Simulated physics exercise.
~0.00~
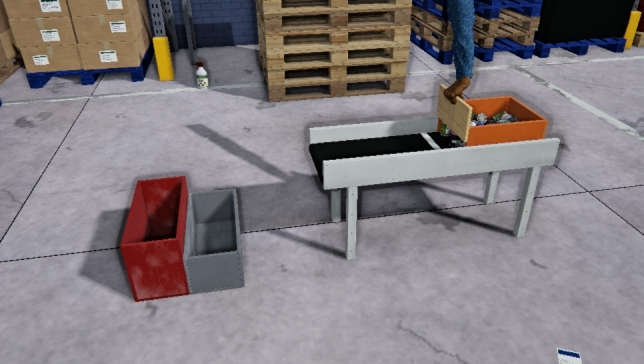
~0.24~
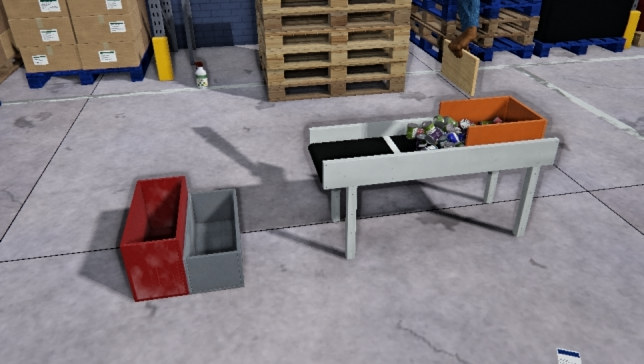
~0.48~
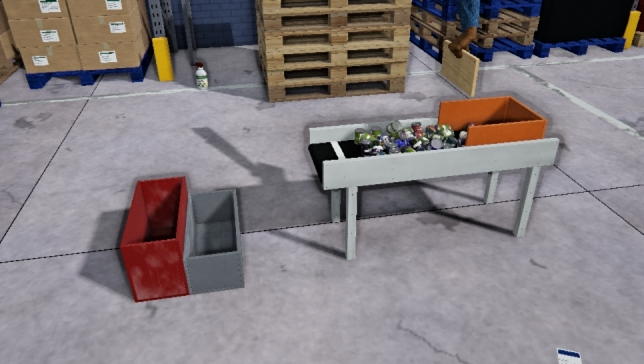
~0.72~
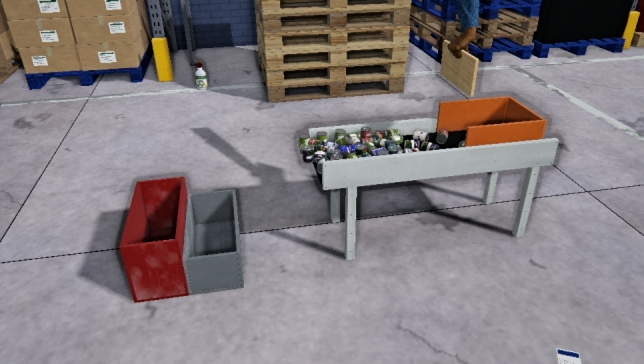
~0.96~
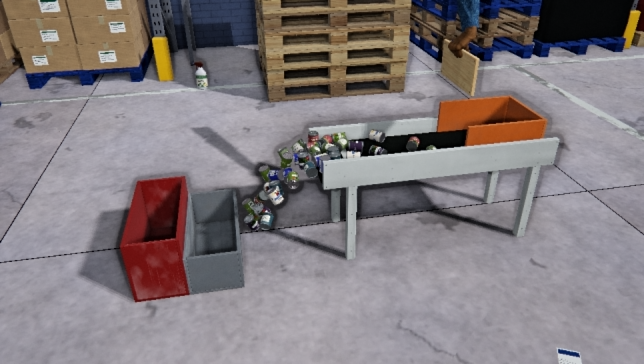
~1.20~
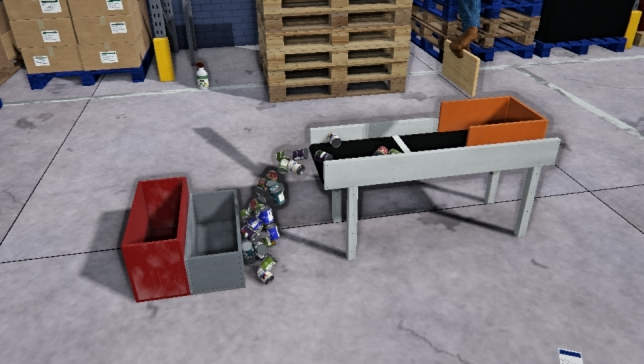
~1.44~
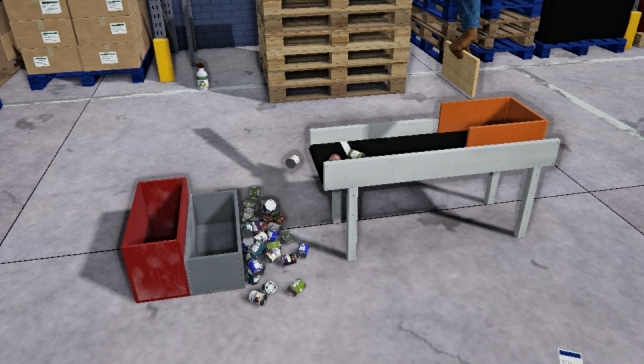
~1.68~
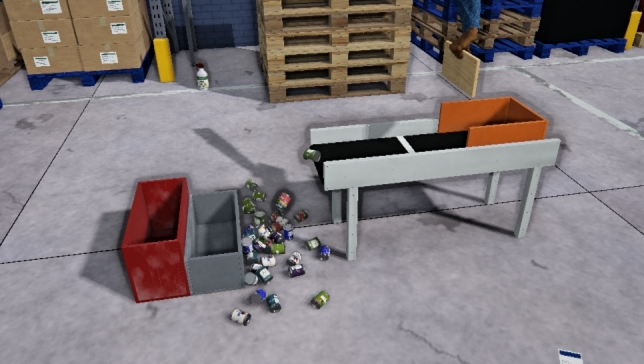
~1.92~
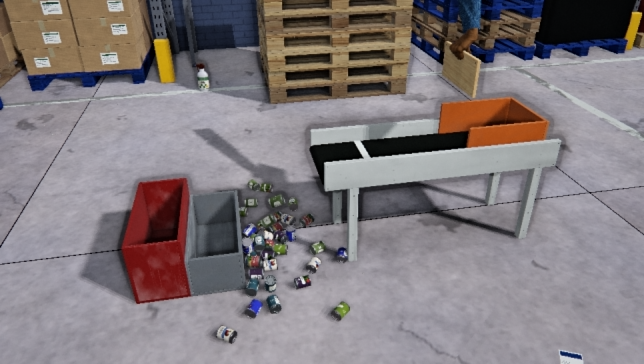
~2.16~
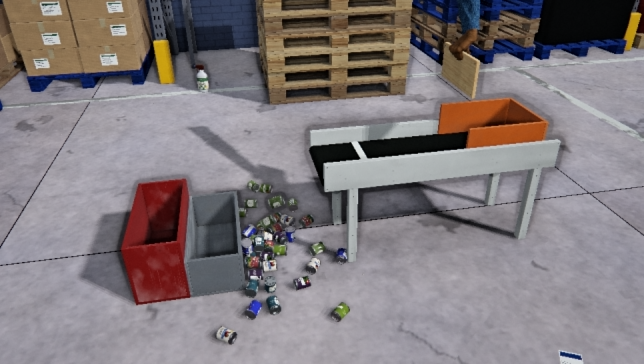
A person lifts a gate, and small tins ride left and spill before the grey tub.
